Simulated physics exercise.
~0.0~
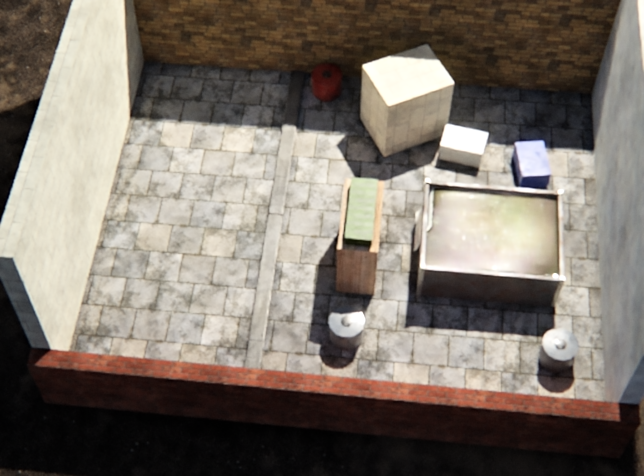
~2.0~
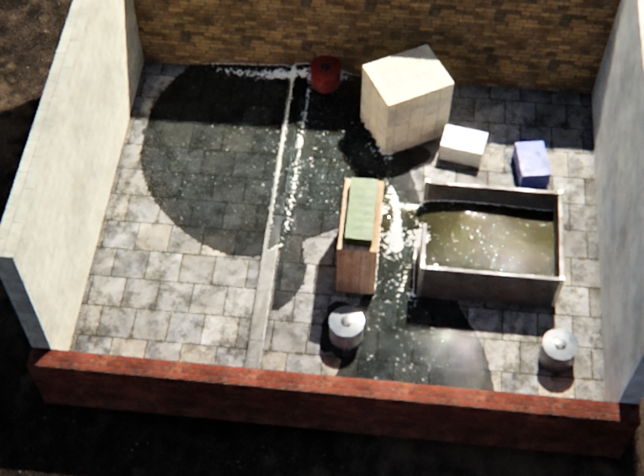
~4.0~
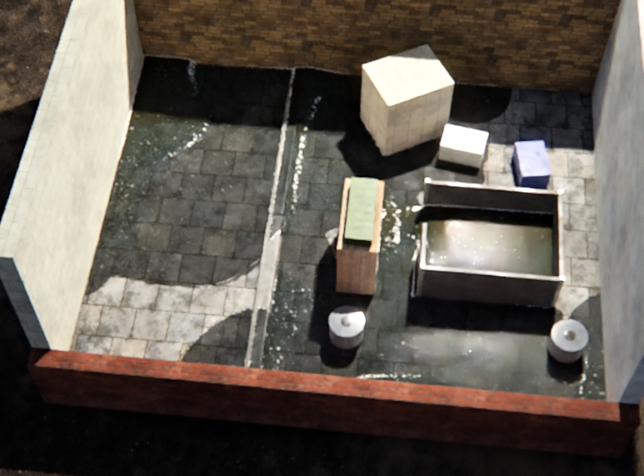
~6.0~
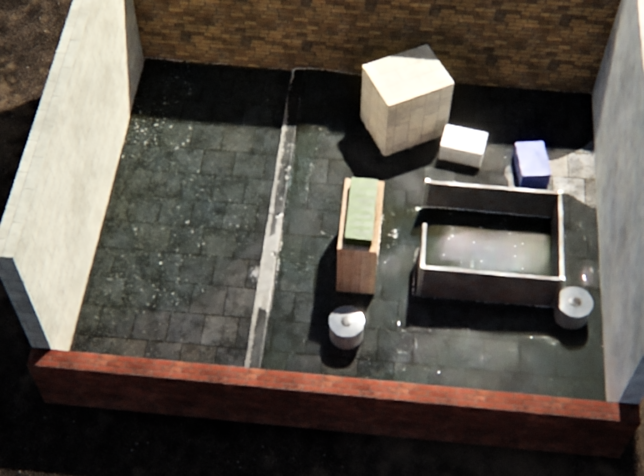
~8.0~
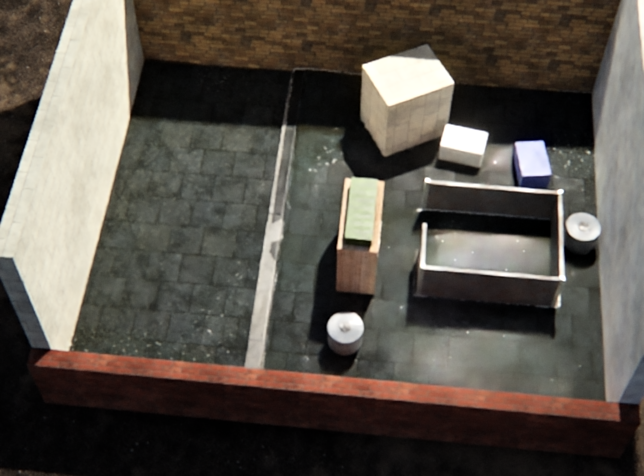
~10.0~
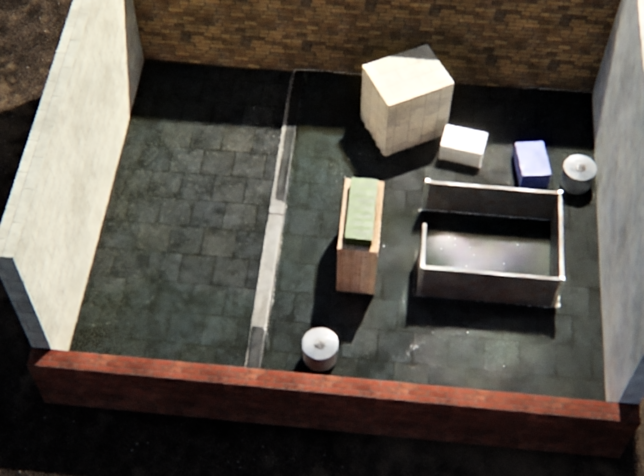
In the video, water bursts from a tank in a walled yard and spreads across the paving, and a red tub by the back wall disappears from view. One pale tub drifts up the right side, another later shifts slightly down and left, while the crates stay put.
